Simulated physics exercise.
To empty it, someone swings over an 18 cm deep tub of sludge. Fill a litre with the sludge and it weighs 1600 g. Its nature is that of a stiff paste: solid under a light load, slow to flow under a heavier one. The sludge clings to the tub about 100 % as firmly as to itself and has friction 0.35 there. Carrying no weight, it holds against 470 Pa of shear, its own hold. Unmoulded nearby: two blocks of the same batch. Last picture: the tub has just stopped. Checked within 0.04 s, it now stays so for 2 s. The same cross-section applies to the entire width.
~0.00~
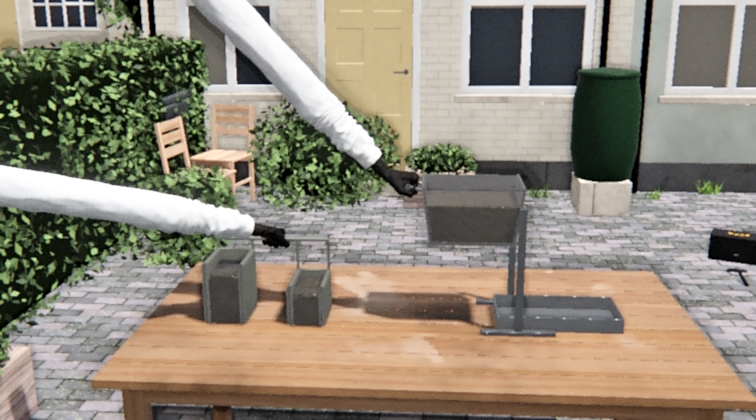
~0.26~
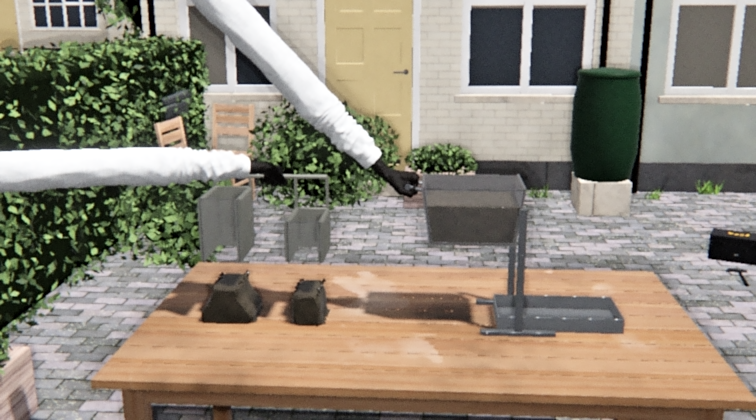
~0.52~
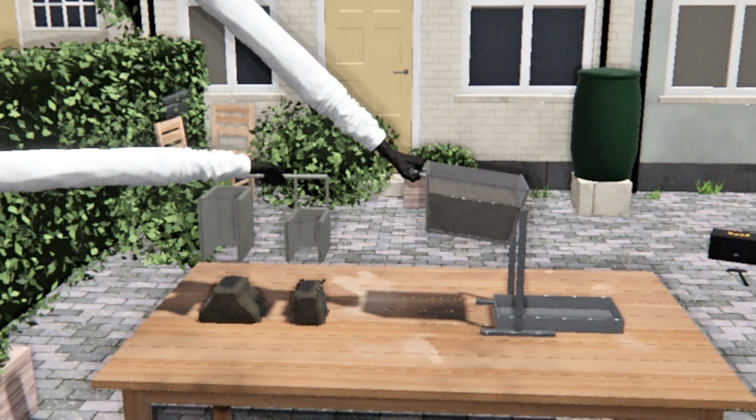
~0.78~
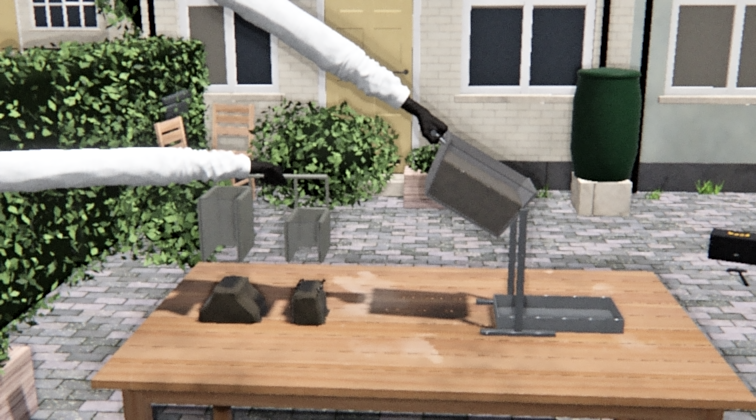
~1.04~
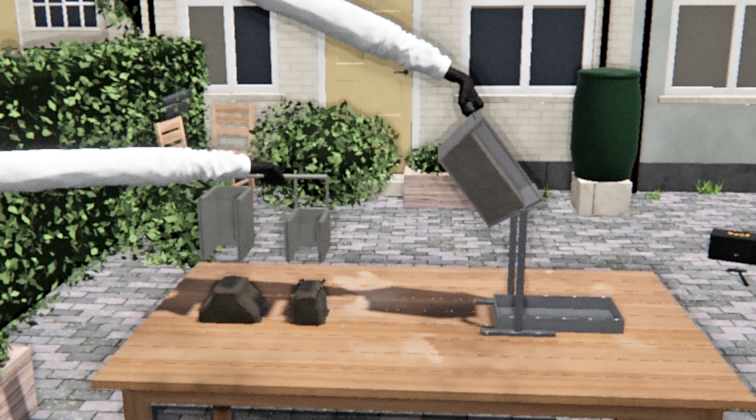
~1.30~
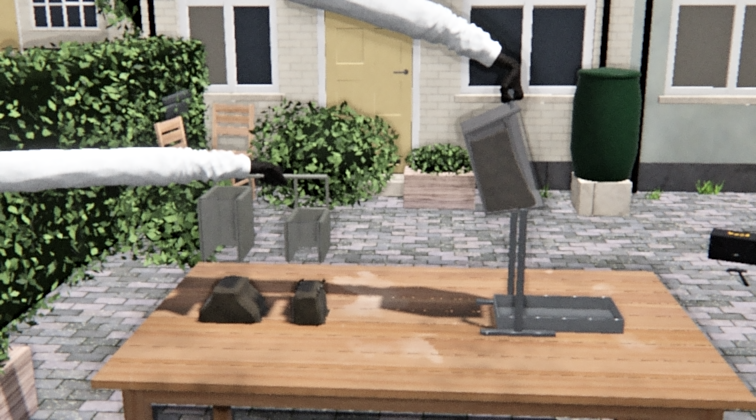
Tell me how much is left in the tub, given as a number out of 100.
It should be close to 59 out of 100.
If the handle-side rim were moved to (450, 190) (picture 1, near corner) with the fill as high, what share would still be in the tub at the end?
Then near 100 % stays in the tub.
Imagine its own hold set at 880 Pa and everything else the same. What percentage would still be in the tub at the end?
About 100 per cent.
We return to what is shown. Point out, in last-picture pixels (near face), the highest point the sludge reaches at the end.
I'd point to somewhere around (511, 174).
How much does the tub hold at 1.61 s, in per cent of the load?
The tub holds some 75 % at that moment.
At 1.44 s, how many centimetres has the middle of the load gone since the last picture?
Something like 4 cm, I'd say.
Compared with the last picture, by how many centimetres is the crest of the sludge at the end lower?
The top ends up some 14 cm below its level in the last picture.
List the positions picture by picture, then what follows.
In the first frame, handle-side rim at (425, 188), tilt 0 degrees; top of the sludge at (478, 206); blocks stand 18 cm, 11 cm (left to right).
In the second frame, handle-side rim at (425, 188), tilt 0 degrees; top of the sludge at (478, 206); blocks stand 13 cm, 11 cm (left to right).
In the third frame, handle-side rim at (429, 175), tilt 8 degrees; top of the sludge at (434, 193); blocks stand 12 cm, 11 cm (left to right).
In the fourth frame, handle-side rim at (451, 142), tilt 31 degrees; top of the sludge at (447, 161); blocks stand 12 cm, 11 cm (left to right).
In the fifth frame, handle-side rim at (484, 120), tilt 53 degrees; top of the sludge at (471, 136); blocks stand 12 cm, 11 cm (left to right).
In the sixth frame, handle-side rim at (521, 111), tilt 73 degrees; top of the sludge at (506, 130); blocks stand 12 cm, 11 cm (left to right).
After 1.44 s, the tub is at 74 degrees and holds 96 %.
After 1.61 s, the tub is at 74 degrees and holds 77 %.
After 1.78 s, the tub is at 74 degrees and holds 62 %.
After 1.95 s, the tub is at 74 degrees and holds 59 %.
After 3.30 s, at the end, the tub is at 74 degrees and holds 59 %.
